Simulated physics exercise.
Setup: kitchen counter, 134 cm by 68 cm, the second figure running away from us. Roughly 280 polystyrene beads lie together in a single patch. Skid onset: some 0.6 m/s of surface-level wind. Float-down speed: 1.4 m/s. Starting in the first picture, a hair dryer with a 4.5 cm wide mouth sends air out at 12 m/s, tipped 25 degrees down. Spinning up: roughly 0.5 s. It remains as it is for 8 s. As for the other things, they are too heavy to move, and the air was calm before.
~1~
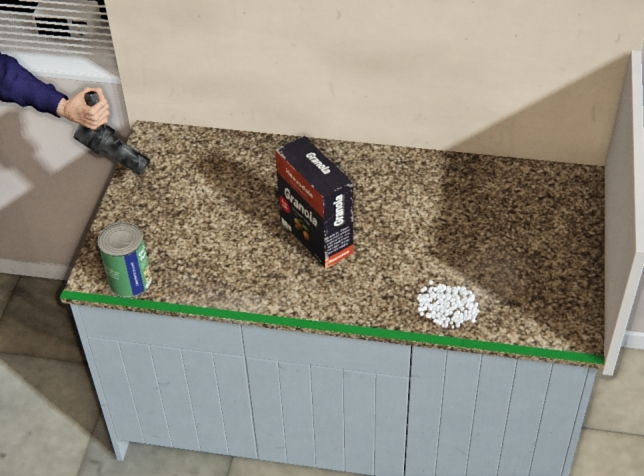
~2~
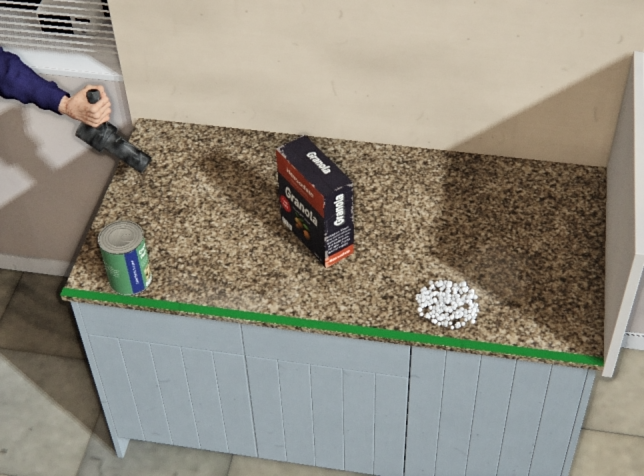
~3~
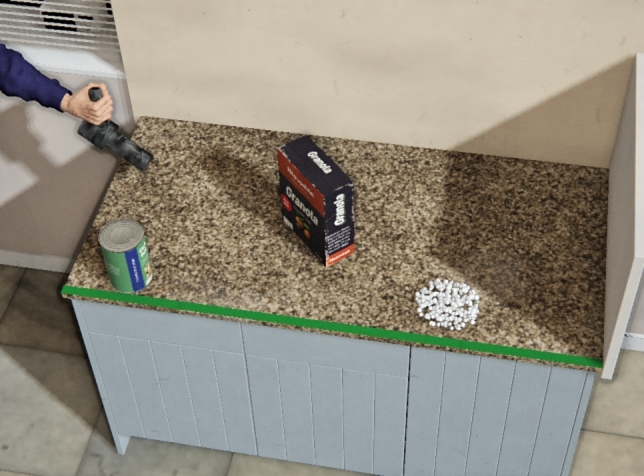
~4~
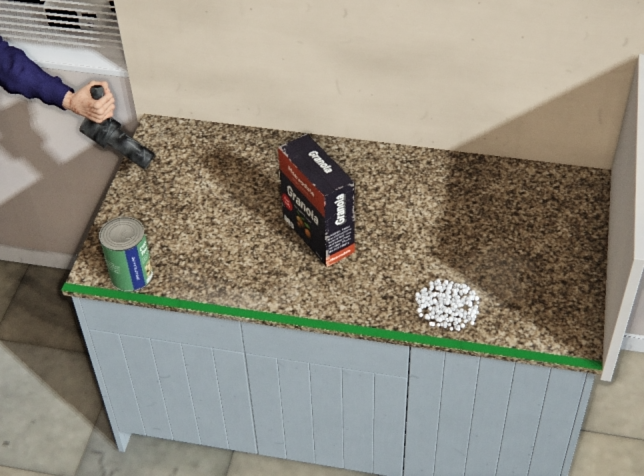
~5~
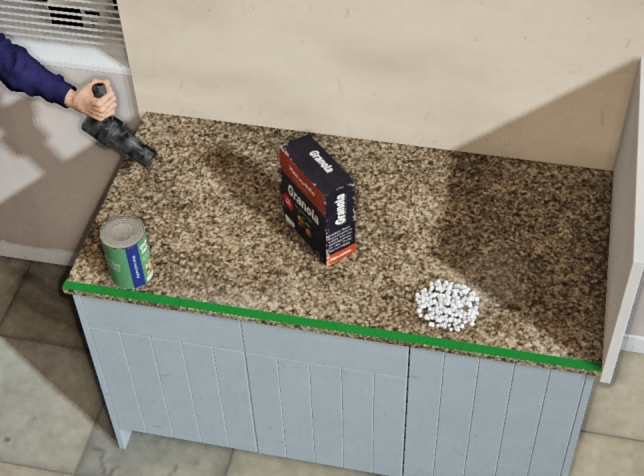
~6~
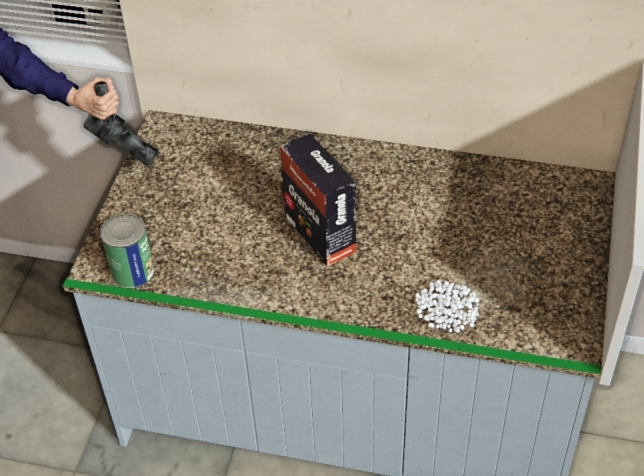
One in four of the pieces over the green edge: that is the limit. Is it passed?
Loss there overshoots a quarter.
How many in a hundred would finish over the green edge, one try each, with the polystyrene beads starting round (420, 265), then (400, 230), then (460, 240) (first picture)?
In turn about 0 %, 0 %, 0 %.
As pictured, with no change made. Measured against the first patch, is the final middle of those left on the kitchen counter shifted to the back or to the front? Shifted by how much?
Shift: Towards the far edge, some 10 cm.
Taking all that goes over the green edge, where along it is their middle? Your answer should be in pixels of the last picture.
I'd point to somewhere near (552, 366).
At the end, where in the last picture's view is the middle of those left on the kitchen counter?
Roughly at (595, 296).
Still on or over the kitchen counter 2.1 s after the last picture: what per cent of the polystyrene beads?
That comes to roughly 50 % remaining.
Then, 1.2 s after the last picture, 60 % are on the move or not yet settled, 48 % are over the green edge; the middle of those still in play is near (538, 314).
Then, 2.1 s after the last picture, 47 % are on the move or not yet settled, 53 % are over the green edge; the middle of those still in play is near (597, 309).
Then, 4.0 s after the last picture, 42 % are on the move or not yet settled, 55 % are over the green edge; the middle of those still in play is near (596, 303).
Then, 7.6 s after the last picture, at the end, 56 % are over the green edge; the middle of those still in play is near (595, 296).
